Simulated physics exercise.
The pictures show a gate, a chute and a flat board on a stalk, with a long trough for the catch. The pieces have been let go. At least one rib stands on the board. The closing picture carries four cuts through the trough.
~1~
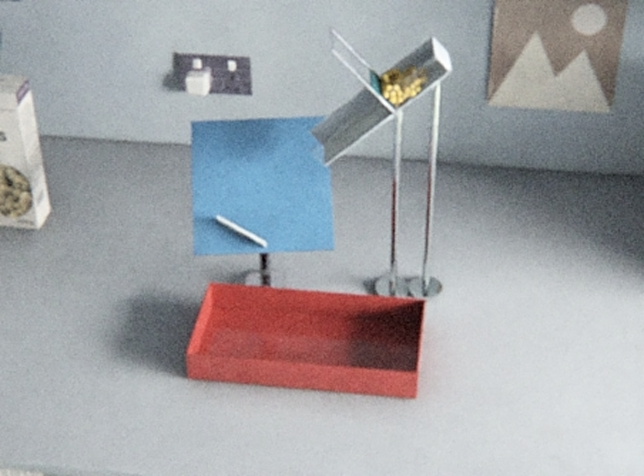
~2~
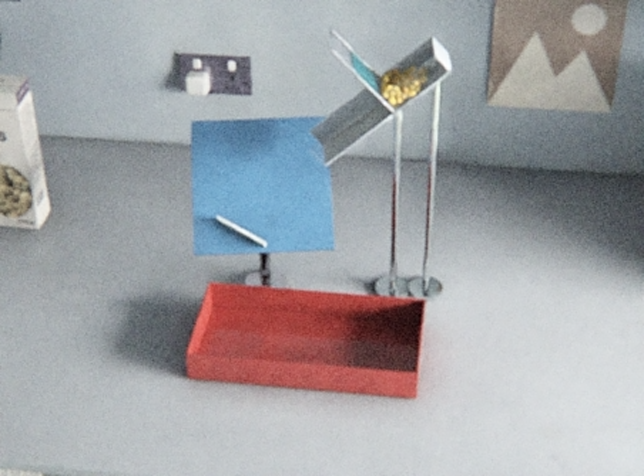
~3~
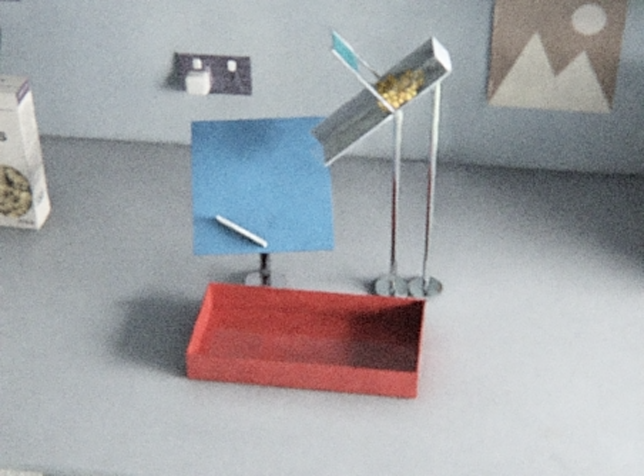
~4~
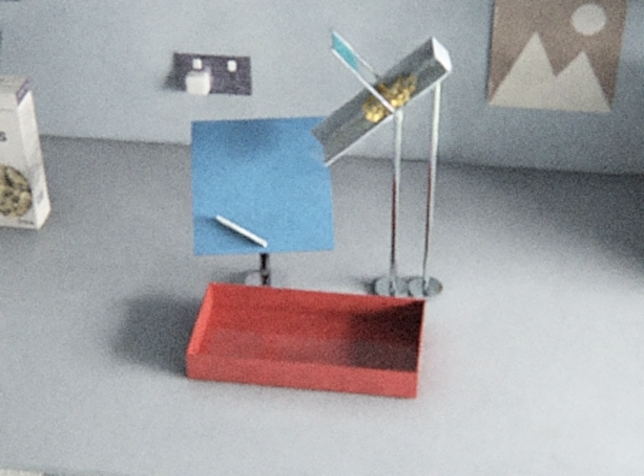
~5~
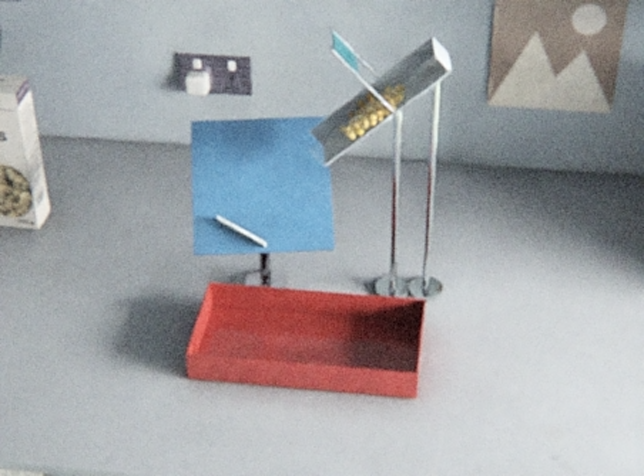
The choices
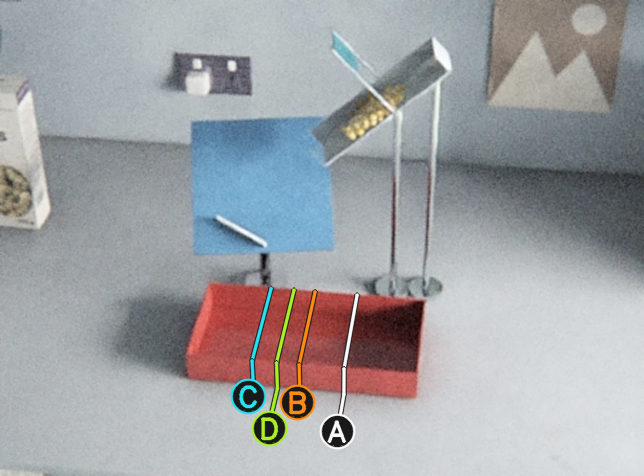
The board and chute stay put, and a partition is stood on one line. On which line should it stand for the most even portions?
D.
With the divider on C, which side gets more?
Right.
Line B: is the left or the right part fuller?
More lands on the left.
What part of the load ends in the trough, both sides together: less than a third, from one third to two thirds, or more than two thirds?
About that: More than two thirds.
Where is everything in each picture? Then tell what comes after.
In the first picture, load behind the gate at (402, 85), puffed corn balls; lip of the chute at (325, 156), sloping fairly steeply.
In the second picture, middle of the board at (262, 184), tilted fairly steeply; middle of its low edge at (264, 252); of its high edge at (259, 118).
In the third picture, front corners of the trough at (187, 354) and (417, 374), empty; front of the load at (385, 108).
In the fourth picture, middle of the load at (387, 98); its front at (365, 107), about a quarter of the way to the lip; rib from (217, 217) to (265, 243).
In the fifth picture, middle of the load at (372, 110); its front at (343, 129), about two thirds of the way to the lip.
On the marked copy, line A crosses the front rim at (344, 367); line B crosses the front rim at (299, 363); line C crosses the front rim at (252, 359); line D crosses the front rim at (276, 361).
Choosing A, of what is caught, all on the left of the divider, none on the right.
Choosing B, of what is caught, nearly all on the left of the divider, a small part on the right.
Choosing C, of what is caught, a small part on the left of the divider, most on the right.
Choosing D, of what is caught, about half on the left of the divider, about half on the right.
